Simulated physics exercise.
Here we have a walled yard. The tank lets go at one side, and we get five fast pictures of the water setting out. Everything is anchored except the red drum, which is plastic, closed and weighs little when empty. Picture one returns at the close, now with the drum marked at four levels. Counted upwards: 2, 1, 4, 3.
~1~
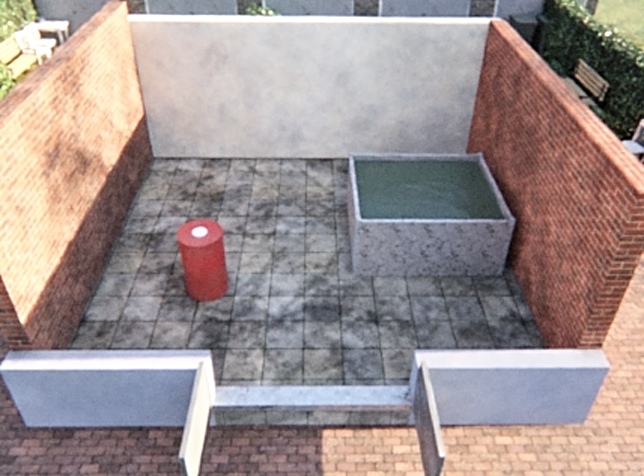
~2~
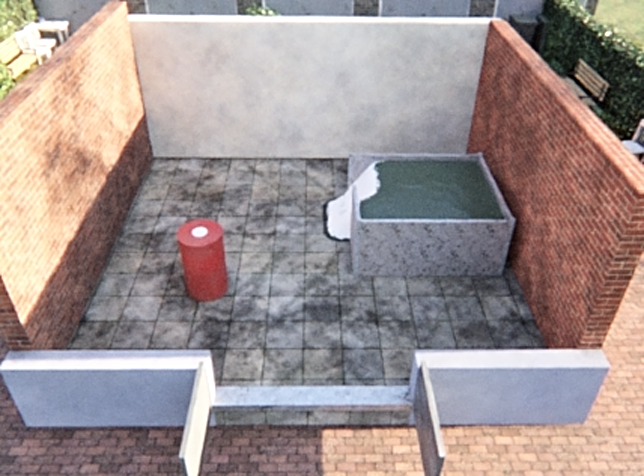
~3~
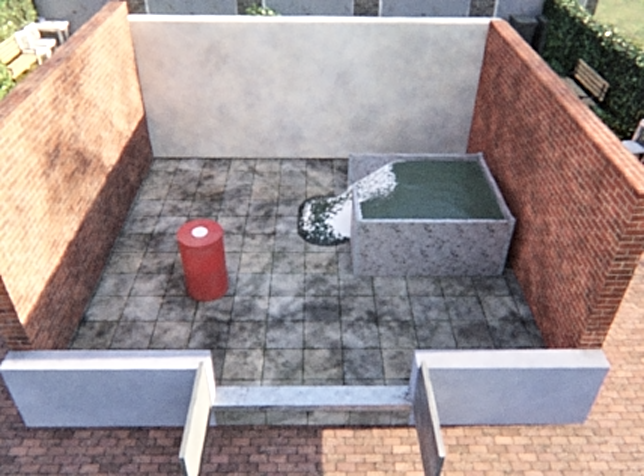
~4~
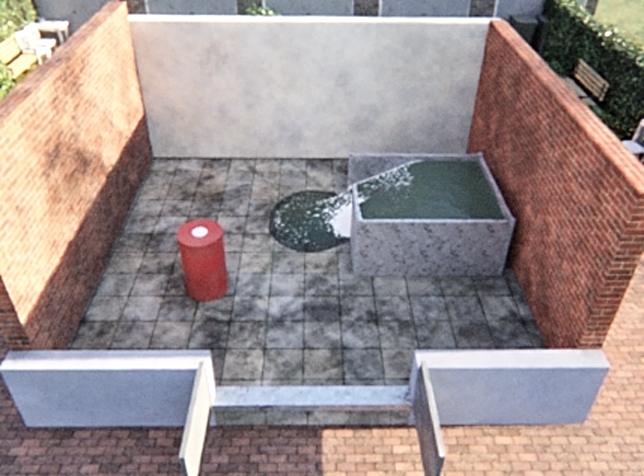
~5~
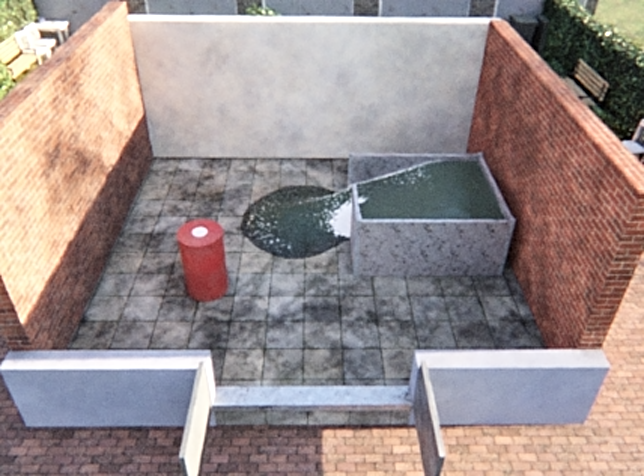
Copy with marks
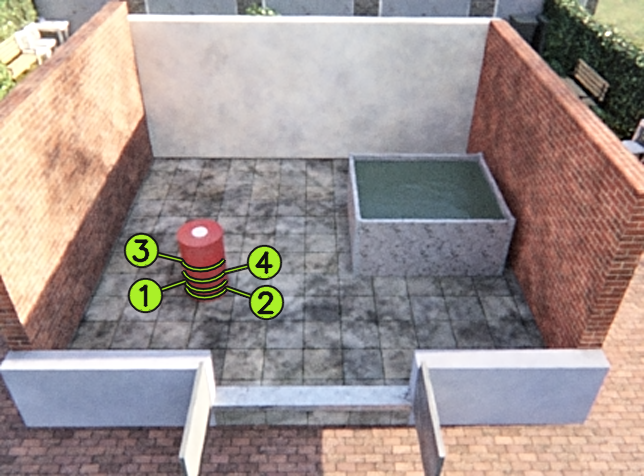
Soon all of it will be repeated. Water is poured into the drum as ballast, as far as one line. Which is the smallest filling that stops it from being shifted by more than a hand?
Line 1 just does it.
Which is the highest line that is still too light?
The answer is 2.
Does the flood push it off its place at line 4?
No.
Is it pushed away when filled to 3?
No, not at all.
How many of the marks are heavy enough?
Three.
On the marked copy, 1 at (203, 290); 2 at (204, 297); 3 at (200, 269); 4 at (202, 281); from the bottom up 2, 1, 4, 3.
With 1, it does not move.
With 2, it is pushed about its own width away.
With 3, it does not move.
With 4, it does not move.
